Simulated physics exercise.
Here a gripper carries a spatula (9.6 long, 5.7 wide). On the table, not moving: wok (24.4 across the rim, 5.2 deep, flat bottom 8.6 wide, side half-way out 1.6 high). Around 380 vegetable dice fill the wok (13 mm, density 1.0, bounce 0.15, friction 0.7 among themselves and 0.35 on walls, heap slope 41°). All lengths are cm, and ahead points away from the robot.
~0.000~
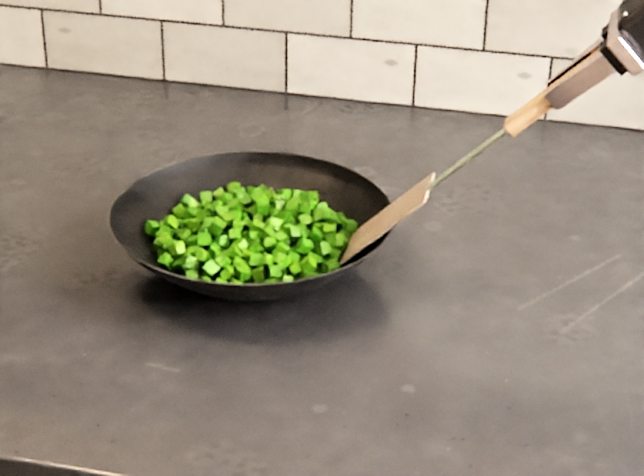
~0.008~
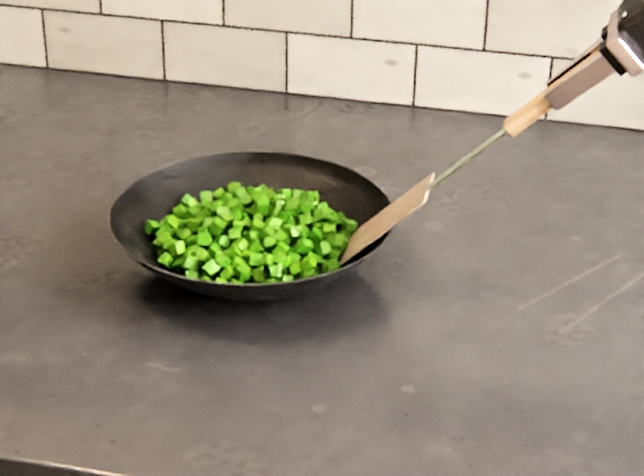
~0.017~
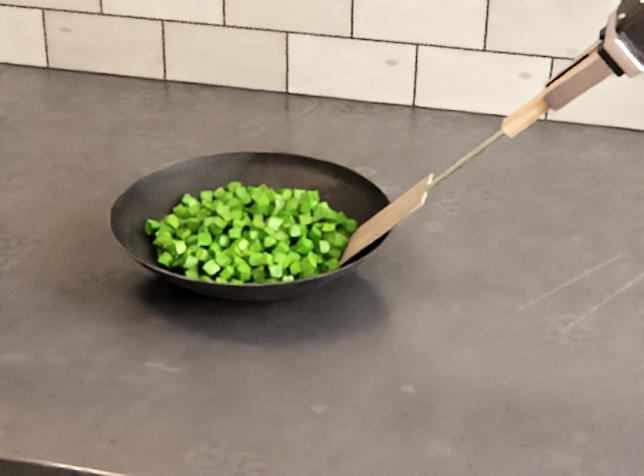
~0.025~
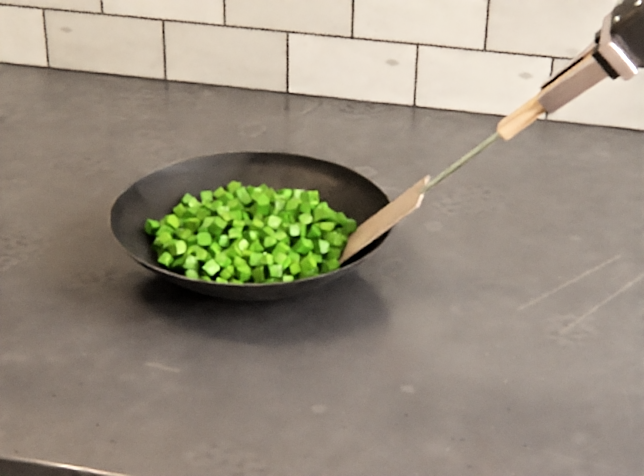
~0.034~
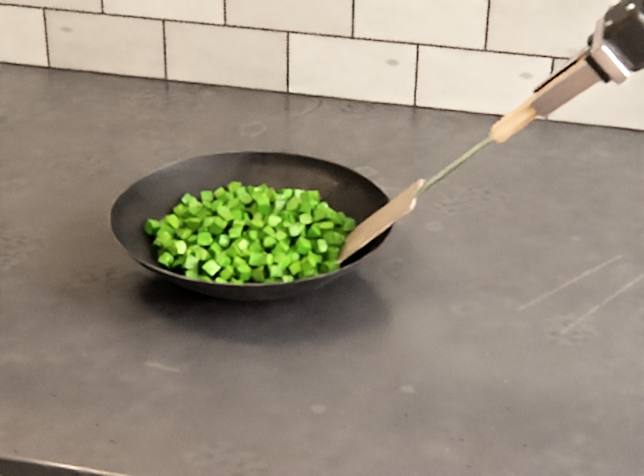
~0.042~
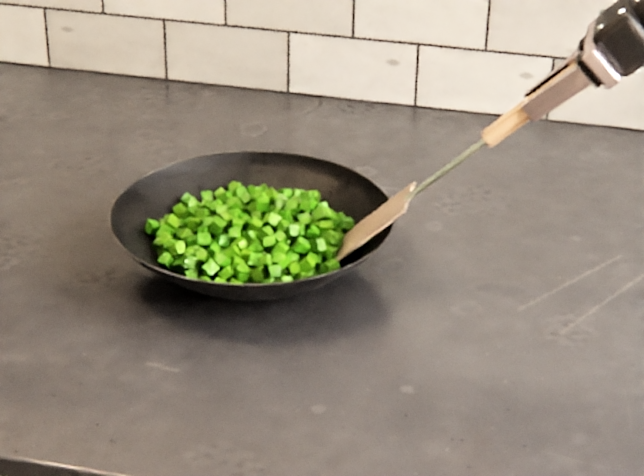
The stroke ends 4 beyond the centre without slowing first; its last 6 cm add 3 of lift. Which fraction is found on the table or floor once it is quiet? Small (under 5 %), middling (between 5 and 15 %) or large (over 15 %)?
On the table or floor the share is middling, between 5 and 15 %.
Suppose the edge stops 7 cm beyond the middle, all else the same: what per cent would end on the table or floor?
Then about 35 per cent.
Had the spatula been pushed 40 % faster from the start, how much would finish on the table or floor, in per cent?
In that case some 20 per cent.
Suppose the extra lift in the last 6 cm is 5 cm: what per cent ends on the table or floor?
About 10 per cent.
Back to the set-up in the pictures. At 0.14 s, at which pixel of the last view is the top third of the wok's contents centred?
At about (184, 206).
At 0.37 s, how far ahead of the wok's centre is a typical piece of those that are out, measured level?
About 18 cm.
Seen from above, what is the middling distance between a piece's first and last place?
Some 5 cm.
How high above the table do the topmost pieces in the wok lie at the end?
Roughly 8.0 cm.
After 0.09 s, sloping 45°, highest piece 7 above the table; 378 in the wok.
After 0.14 s, sloping 45°, highest piece 9 above the table; 368 in the wok, 10 on the blade or in flight.
After 0.37 s, sloping 45°, highest piece 7 above the table; 350 in the wok, 28 on the table or floor.
After 1.42 s, sloping 45°, highest piece 7 above the table; 350 in the wok, 28 on the table or floor.
In the end, 350 in the wok, 28 on the table or floor. That is 7 % on the table or floor.
